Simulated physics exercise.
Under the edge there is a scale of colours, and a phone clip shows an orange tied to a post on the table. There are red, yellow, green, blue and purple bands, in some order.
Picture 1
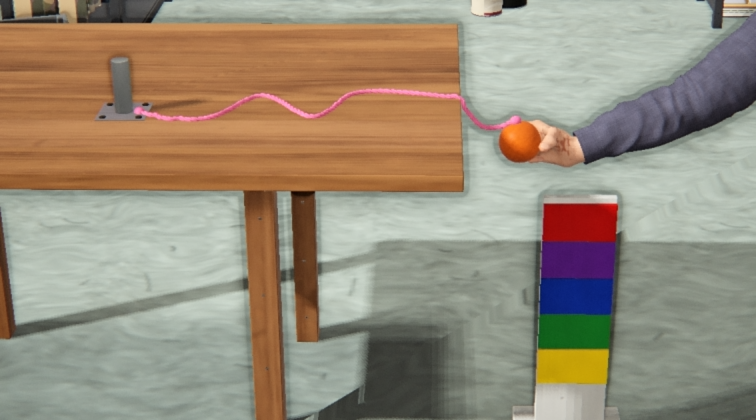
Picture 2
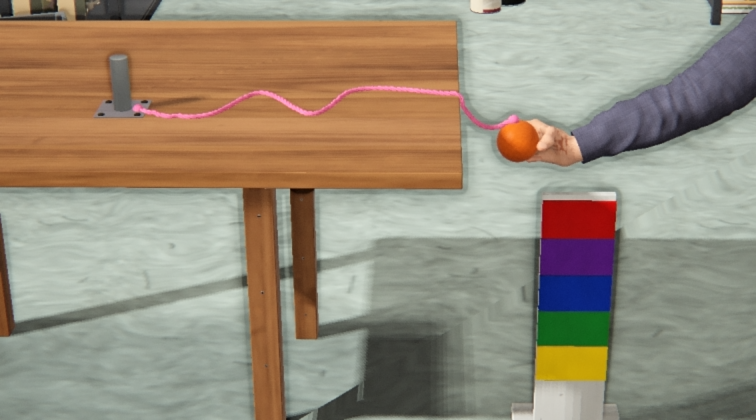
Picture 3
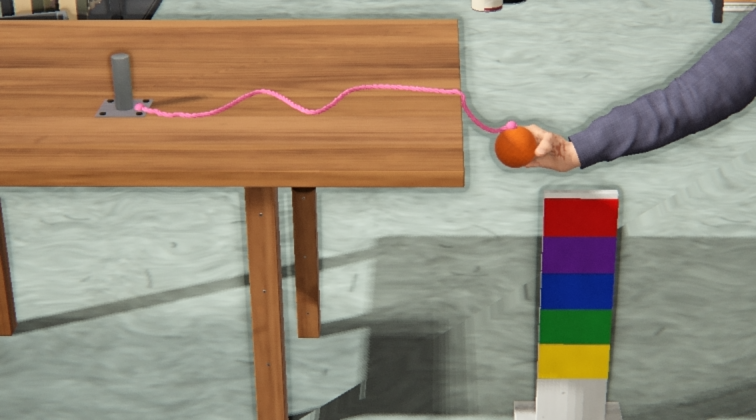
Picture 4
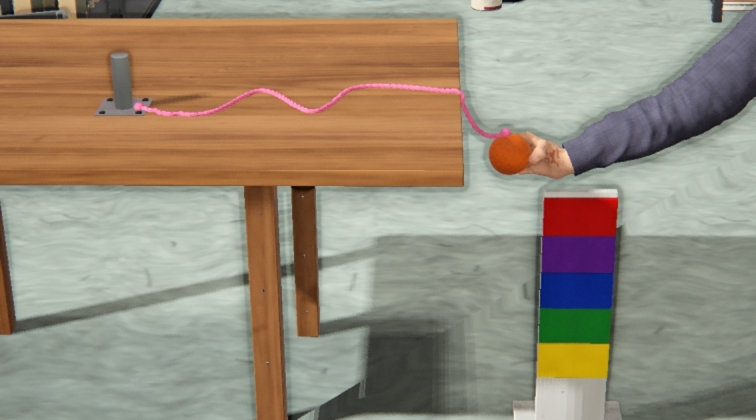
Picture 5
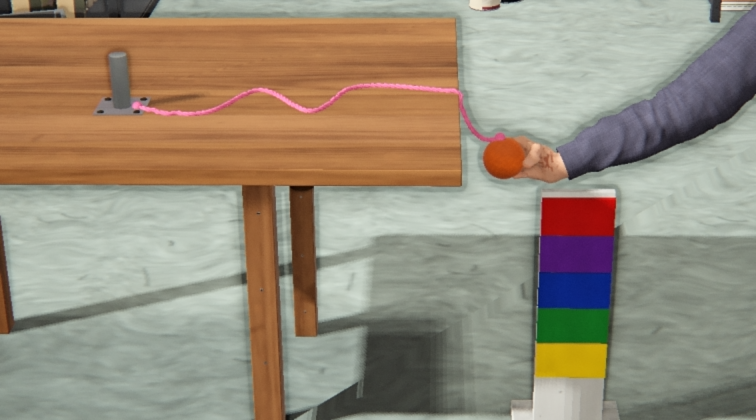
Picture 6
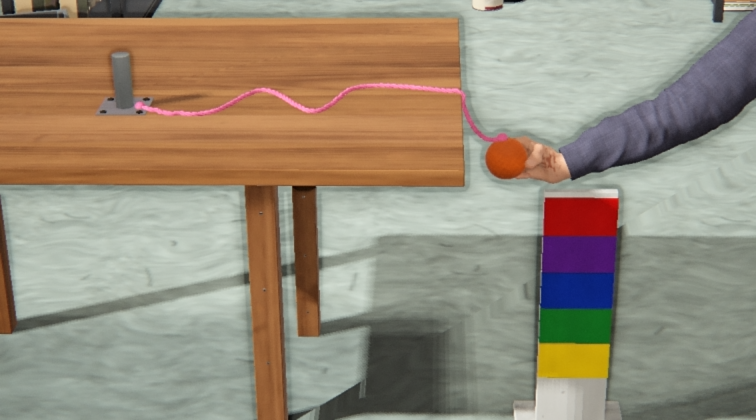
Beside a wooden table, a hand holds an orange ball tied by a wavy pink cord to a metal post on the tabletop, above a scale of coloured bands. The hand lowers the ball slightly and shifts it a little to the left, then keeps it nearly still near the table's edge.
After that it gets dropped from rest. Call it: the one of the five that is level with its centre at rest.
My call is blue.
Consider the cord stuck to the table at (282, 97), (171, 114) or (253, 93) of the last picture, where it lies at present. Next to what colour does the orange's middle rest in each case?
Going through the tries in order, you get purple, blue and purple.
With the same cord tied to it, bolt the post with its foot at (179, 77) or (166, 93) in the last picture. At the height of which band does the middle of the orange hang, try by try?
In turn, green and then green.
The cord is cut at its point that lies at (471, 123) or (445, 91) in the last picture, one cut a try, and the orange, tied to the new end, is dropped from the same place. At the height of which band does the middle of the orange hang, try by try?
Cut one gives purple; cut two gives red.
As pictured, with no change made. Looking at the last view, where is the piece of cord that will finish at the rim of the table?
It's the piece you see at (353, 89).
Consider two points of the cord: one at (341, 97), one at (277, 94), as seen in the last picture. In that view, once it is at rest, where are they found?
One ends up around (439, 99), the other around (322, 102).
A little later, orange near (501, 281); level with blue.
Next, orange near (432, 283); level with blue.
Later still, orange near (475, 297); level with blue.
When it is over, orange near (462, 297); level with blue. The cord holds its middle at blue.
